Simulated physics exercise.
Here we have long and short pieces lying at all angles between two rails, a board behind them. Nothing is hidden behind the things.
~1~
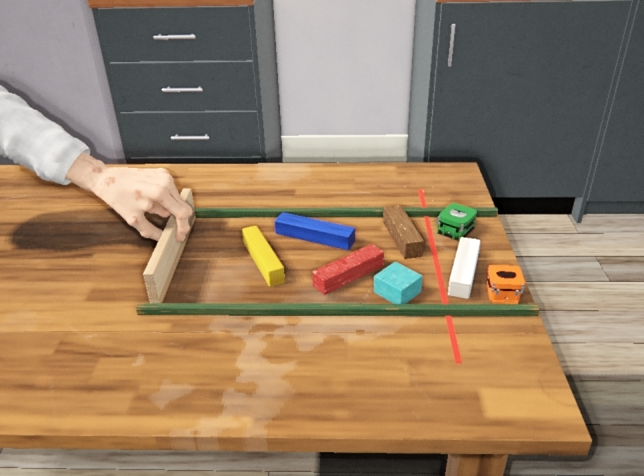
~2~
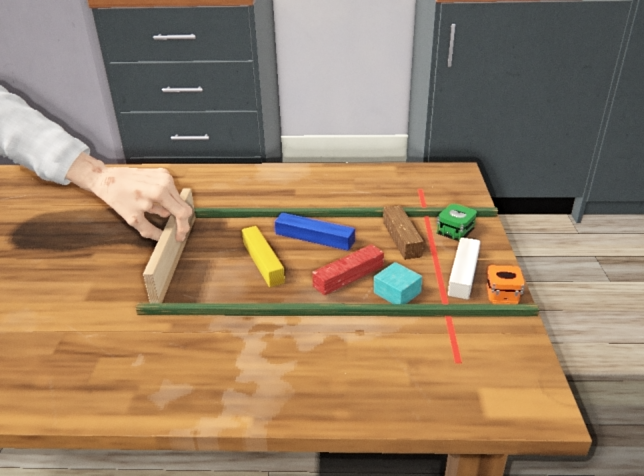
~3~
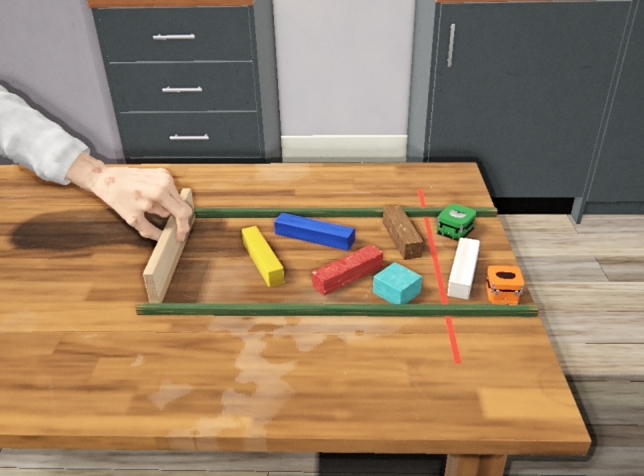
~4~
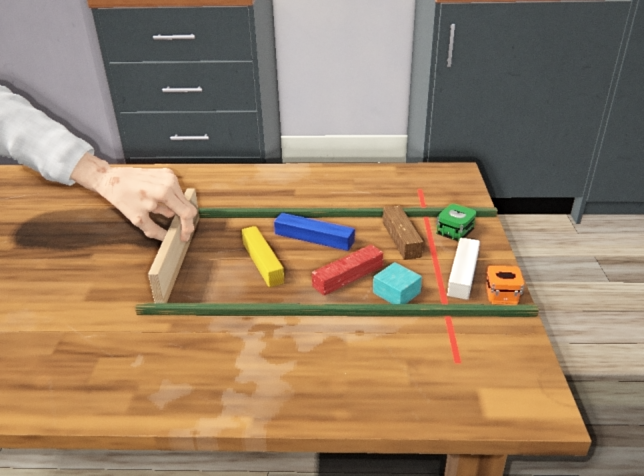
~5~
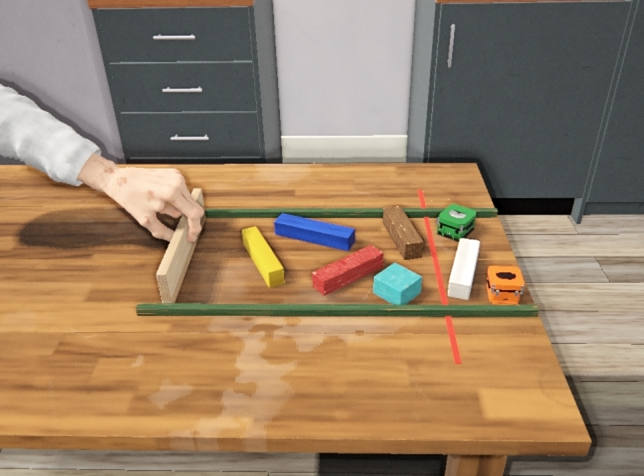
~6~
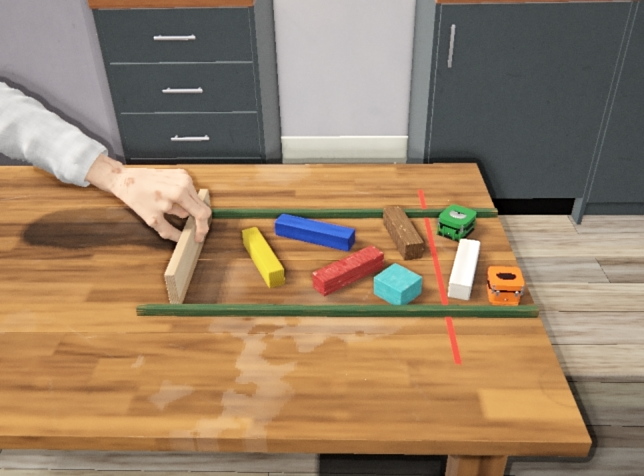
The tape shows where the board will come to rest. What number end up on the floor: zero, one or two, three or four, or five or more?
Here the number that fall off is one or two.
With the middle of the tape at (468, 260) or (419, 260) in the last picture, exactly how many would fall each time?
In that order 4 and 1.
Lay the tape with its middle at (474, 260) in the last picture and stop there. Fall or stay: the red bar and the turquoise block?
The red bar does not fall; the turquoise block is lost.
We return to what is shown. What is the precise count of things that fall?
Fallen: 1.
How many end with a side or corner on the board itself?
2 of them.
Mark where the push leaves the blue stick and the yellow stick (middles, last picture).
About (458, 235), and the other about (445, 257).
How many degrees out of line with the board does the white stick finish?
About 15°.
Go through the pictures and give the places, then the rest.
The first picture shows orange case (504, 285); green case (457, 222); white stick (465, 267); board (173, 242); tape (436, 259).
The second picture shows green case (457, 222); turquoise block (398, 285).
The third picture shows white stick (464, 267); brown bar (402, 231).
The fourth picture shows orange case (504, 285); blue stick (314, 231).
The fifth picture shows green case (456, 223); red bar (349, 269).
The sixth picture shows orange case (504, 286); green case (457, 223); white stick (465, 268); board (191, 243); tape (436, 260).
Soon after, none off yet; orange case at rest near (504, 286); green case at rest near (457, 223); white stick at rest near (465, 268).
Then, none off yet; orange case moved a little near (518, 285); green case moved a little near (466, 222); white stick moved a little near (482, 269).
At rest, the number that fall off is one or two; fallen, orange case.
